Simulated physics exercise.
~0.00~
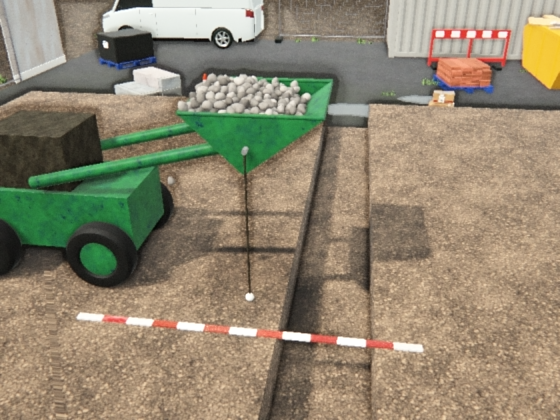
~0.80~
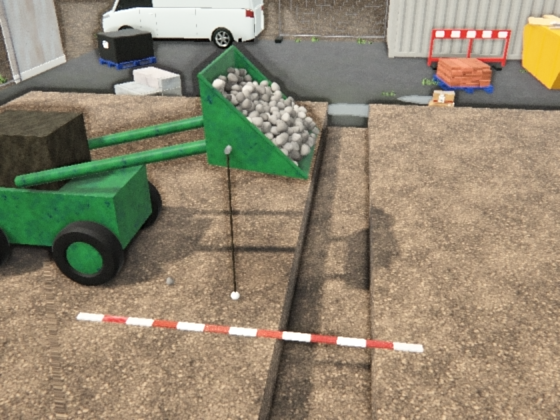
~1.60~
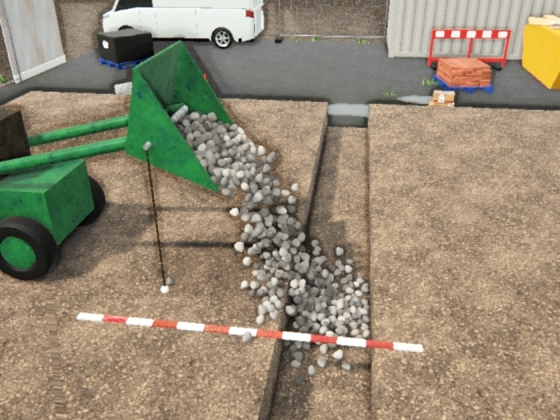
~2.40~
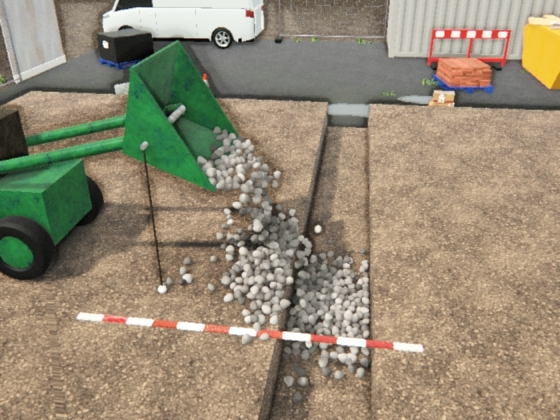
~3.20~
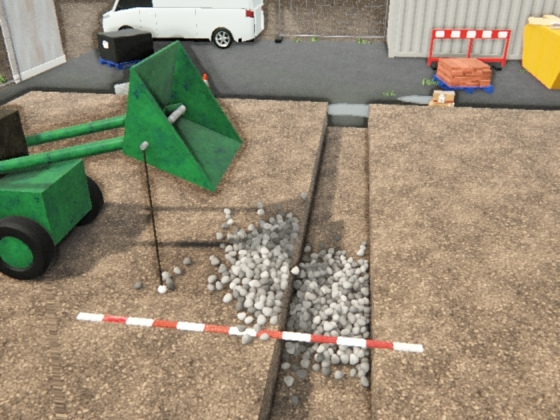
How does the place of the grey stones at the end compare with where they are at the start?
At the start the stones are heaped in the raised green bucket, while at the end nearly all of them lie lower down, spread between the trench and the ground just left of it.
